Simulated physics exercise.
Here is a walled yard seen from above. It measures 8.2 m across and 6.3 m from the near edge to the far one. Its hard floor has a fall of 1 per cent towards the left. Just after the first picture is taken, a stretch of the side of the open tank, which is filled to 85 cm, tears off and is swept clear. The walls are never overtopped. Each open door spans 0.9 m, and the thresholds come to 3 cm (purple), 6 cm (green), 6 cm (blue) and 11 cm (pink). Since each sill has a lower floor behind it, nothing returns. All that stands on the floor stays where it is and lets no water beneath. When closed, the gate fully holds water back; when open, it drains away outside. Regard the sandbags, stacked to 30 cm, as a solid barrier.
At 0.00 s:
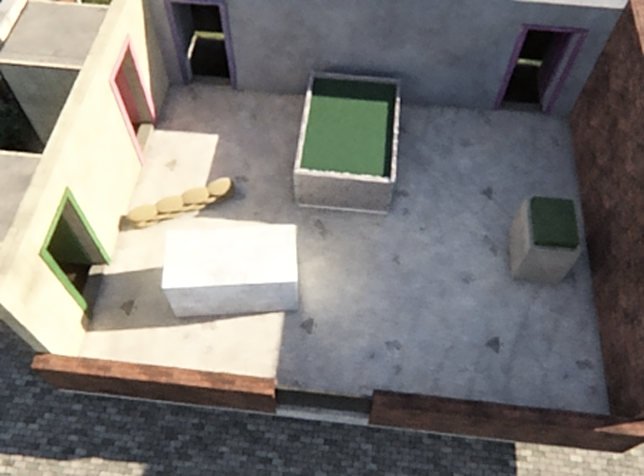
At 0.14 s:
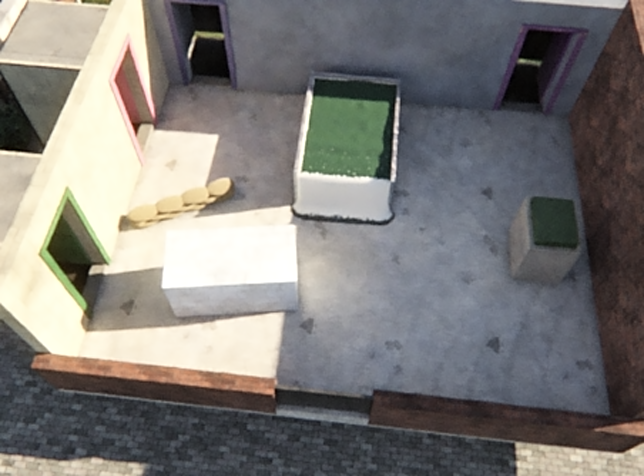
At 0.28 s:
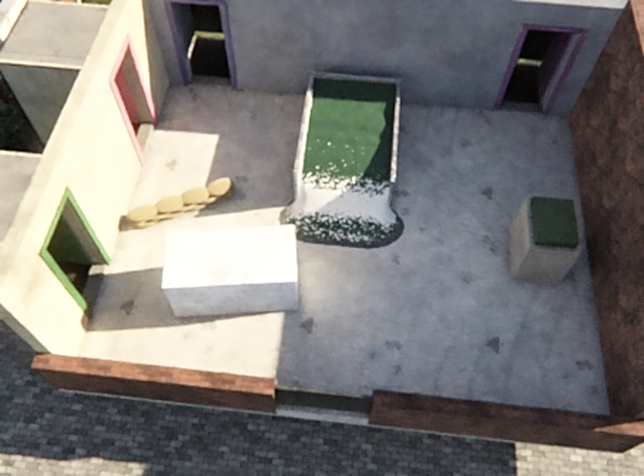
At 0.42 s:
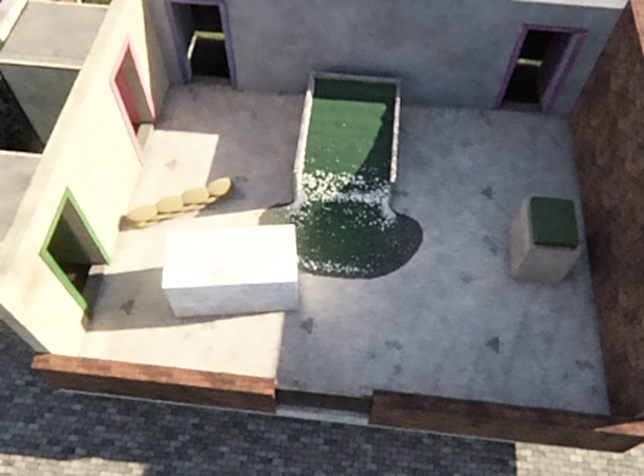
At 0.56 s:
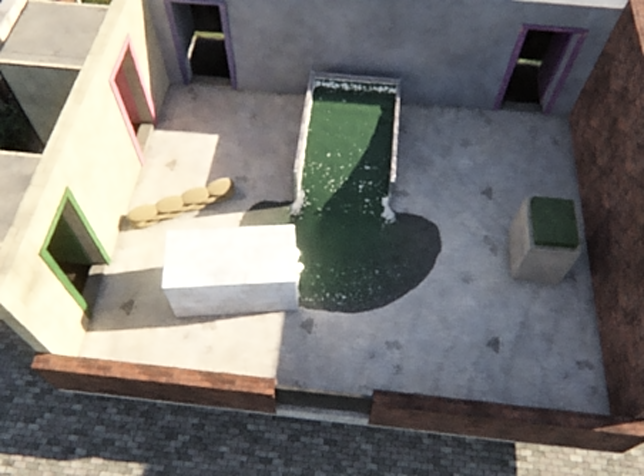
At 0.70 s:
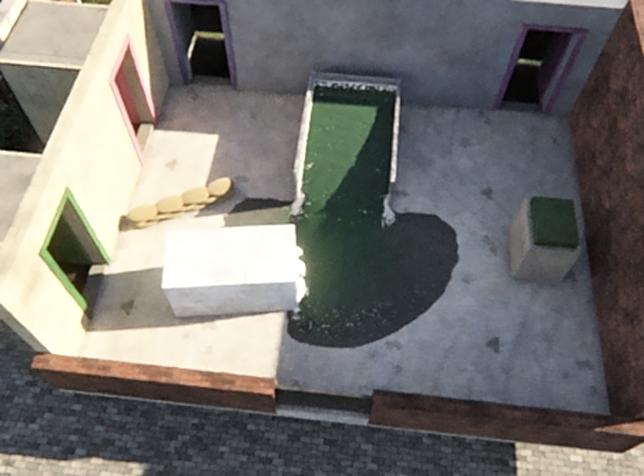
The video shows a walled yard from above as the near side of a tank of green water gives way, and the water pours out, spreading across the floor around a white block and toward the near wall.
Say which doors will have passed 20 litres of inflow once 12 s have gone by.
The purple door tops the limit. The green door tops the limit. The blue door never tops the limit. The pink door never tops the limit.
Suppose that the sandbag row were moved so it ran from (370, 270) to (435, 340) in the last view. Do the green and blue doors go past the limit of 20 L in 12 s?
So the green door comes out too high while the blue door comes out too high.
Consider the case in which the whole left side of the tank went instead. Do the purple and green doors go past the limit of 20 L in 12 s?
With respect to that limit, purple ends up inside it, green ends up outside it.
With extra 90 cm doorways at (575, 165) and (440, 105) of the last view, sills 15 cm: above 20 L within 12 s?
Door 1: Lower; door 2: Lower.
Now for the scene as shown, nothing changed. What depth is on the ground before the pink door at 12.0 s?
I'd put it near 8.5 cm.
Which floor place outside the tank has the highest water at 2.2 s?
That would be near pixel (337, 400).
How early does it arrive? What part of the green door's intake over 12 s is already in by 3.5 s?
Around 5 percent.
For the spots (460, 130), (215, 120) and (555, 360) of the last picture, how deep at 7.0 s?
2, 2 and 12 cm, respectively.
After 1.4 s water covers 30 % of the floor and is deepest (45 cm) near (326, 398); purple door not reached, green door not reached, blue door not reached, pink door not reached.
After 2.2 s water covers 40 % of the floor and is deepest (44 cm) near (337, 400); purple door not reached, green door 8 cm at the sill, 0 L in, blue door not reached, pink door not reached.
After 3.5 s water covers 55 % of the floor and is deepest (38 cm) near (591, 427); purple door not reached, green door 11 cm at the sill, 13 L in, blue door not reached, pink door 2 cm at the sill, 0 L in.
After 7.0 s water covers 80 % of the floor and is deepest (16 cm) near (151, 229); purple door 11 cm at the sill, 66 L in, green door 13 cm at the sill, 158 L in, blue door 3 cm at the sill, 0 L in, pink door 1 cm at the sill, 0 L in.
After 12.0 s water covers 95 % of the floor and is deepest (12 cm) near (73, 371); purple door 3 cm at the sill, 118 L in, green door 11 cm at the sill, 237 L in, blue door 9 cm at the sill, 4 L in, pink door 9 cm at the sill, 0 L in.
